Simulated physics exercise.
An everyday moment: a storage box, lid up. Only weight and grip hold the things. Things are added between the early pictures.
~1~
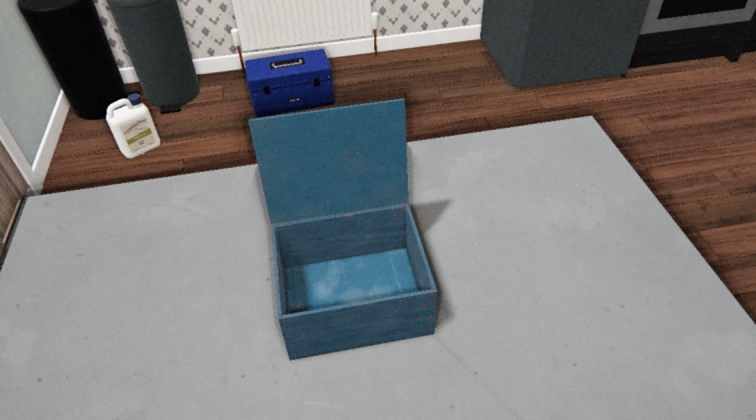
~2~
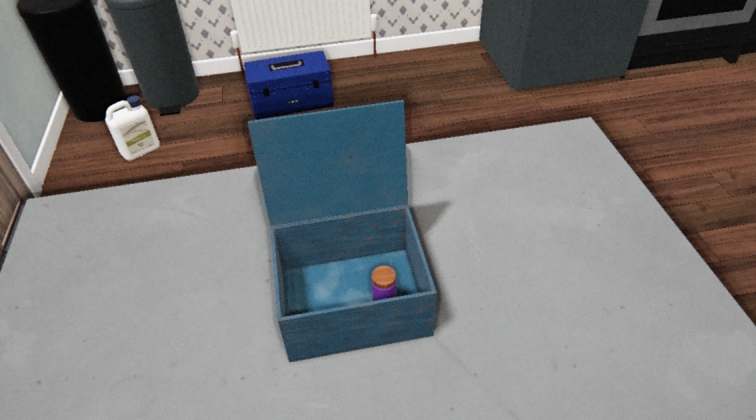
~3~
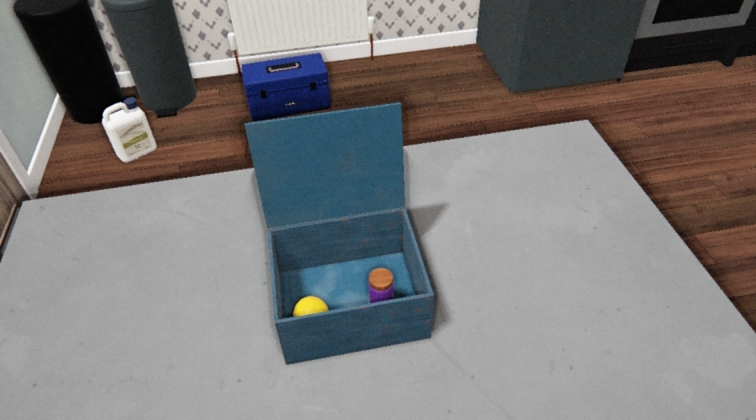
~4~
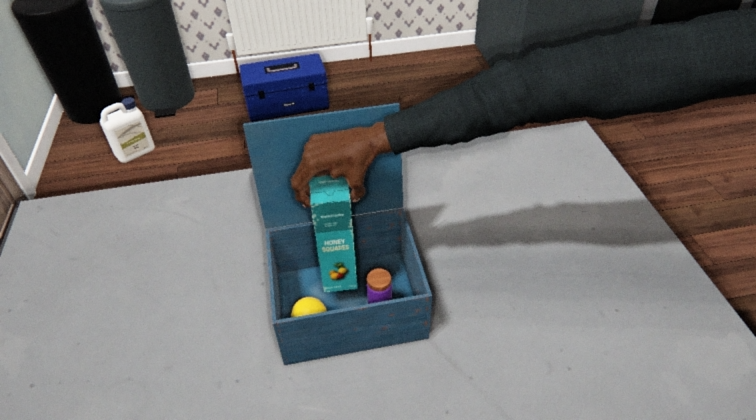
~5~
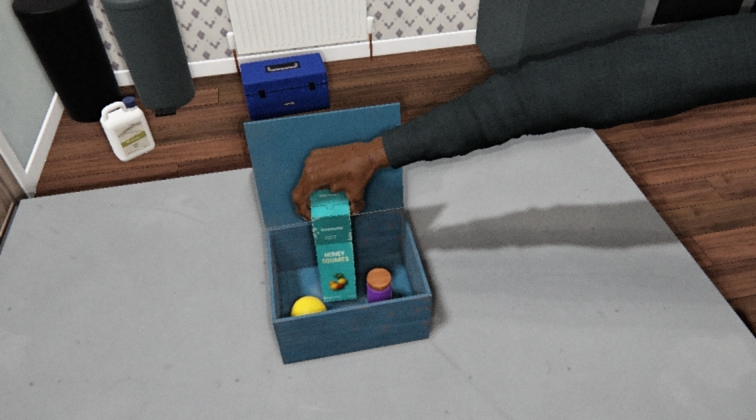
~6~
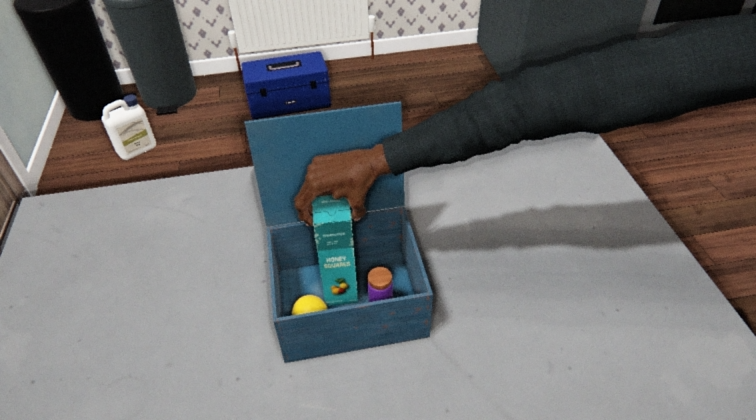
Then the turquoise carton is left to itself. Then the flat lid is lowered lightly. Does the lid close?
In the end the lid is held up.
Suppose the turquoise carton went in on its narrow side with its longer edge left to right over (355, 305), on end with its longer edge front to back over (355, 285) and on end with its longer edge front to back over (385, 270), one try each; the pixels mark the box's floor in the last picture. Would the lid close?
First, it sits on the rim; second, it is held up; third, it stays ajar.
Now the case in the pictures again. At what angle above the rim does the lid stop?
Some 70° above the rim.
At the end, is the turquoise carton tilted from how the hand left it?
It stays as placed.
Then, 0.90 s later than the last frame, lid starting down.
Then, 1.10 s later than the last frame, turquoise carton resting near (336, 252).
Then, 1.30 s later than the last frame, lid 78° above the rim.
Then, 1.40 s later than the last frame, lid 72° above the rim.
When it is over, lid 70° above the rim; all 3 as before. End places, in pixels of the last picture, turquoise carton near (336, 252).
